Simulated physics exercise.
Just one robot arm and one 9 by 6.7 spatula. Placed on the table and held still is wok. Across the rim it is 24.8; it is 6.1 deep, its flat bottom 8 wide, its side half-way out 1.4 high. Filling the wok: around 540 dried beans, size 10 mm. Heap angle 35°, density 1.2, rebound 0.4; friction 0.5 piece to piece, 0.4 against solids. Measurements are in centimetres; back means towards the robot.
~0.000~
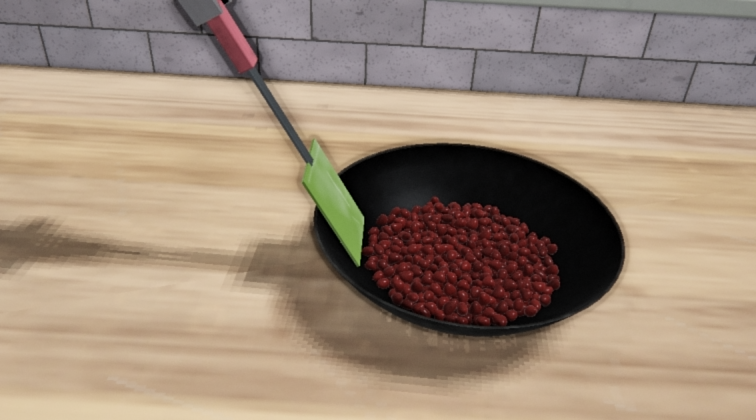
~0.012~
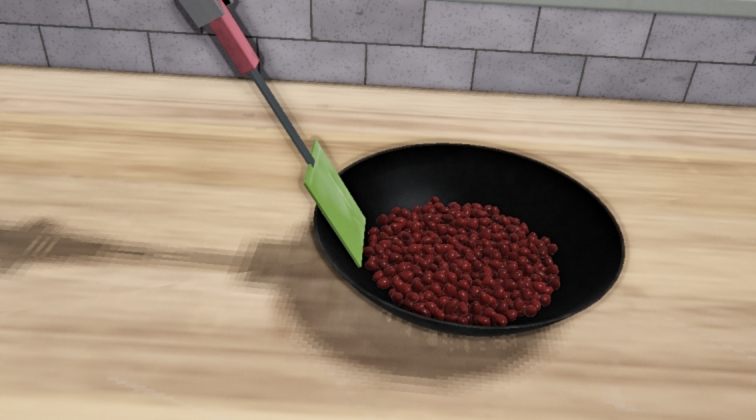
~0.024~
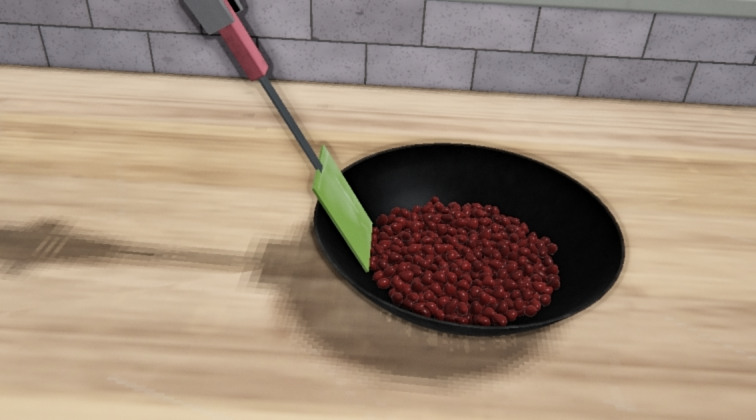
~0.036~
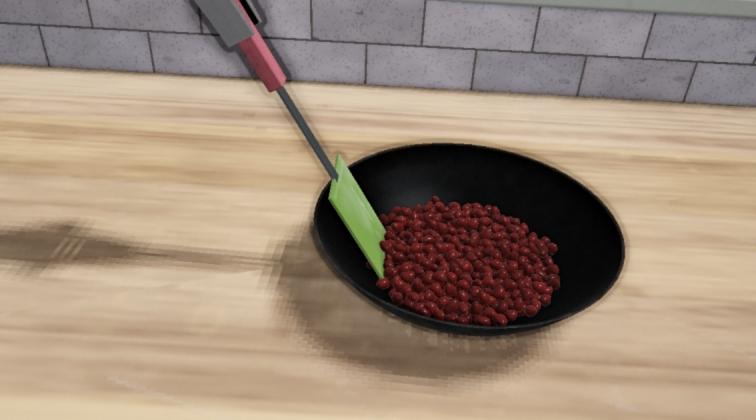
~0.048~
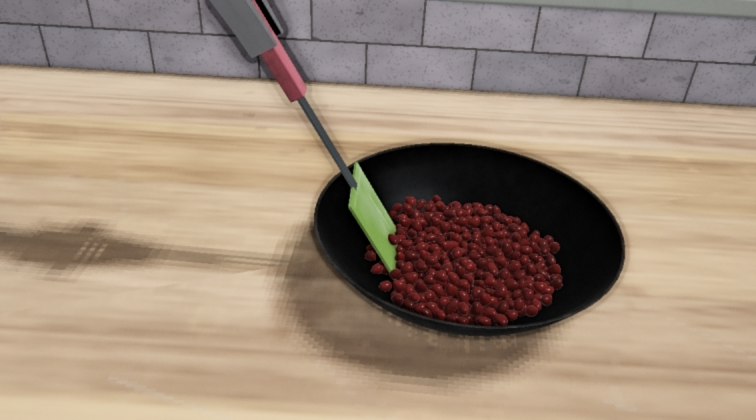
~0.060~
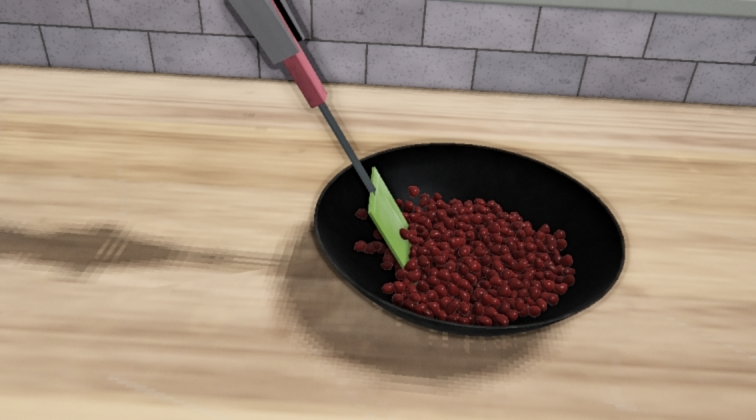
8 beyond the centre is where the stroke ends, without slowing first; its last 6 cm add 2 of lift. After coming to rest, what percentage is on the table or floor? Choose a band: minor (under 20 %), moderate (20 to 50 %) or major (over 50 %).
Moderate.
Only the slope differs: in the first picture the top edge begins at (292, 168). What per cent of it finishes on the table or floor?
45 percent or so.
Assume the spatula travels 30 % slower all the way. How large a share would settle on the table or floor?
I'd say close to 35 per cent.
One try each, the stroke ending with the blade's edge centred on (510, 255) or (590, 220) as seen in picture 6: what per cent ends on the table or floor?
About 10 and 50 per cent.
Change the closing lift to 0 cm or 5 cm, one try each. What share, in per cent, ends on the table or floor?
45 and 30 per cent.
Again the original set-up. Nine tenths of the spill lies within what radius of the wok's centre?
About 40 cm.
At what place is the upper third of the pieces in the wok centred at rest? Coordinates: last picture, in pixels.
You'll find it at about (537, 262).
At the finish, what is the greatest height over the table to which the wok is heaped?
It reaches about 5.0 cm.
After 0.09 s, sloping 61°, highest piece 9 above the table; 538 in the wok.
After 0.12 s, sloping 61°, highest piece 13 above the table; 533 in the wok, 5 on the blade or in flight.
After 0.33 s, sloping 61°, highest piece 19 above the table; 311 in the wok, 79 on the table or floor, 148 on the blade or in flight.
After 1.38 s, sloping 61°, highest piece 5 above the table; 311 in the wok, 227 on the table or floor.
In the end, 311 in the wok, 227 on the table or floor. That is 42 % on the table or floor.
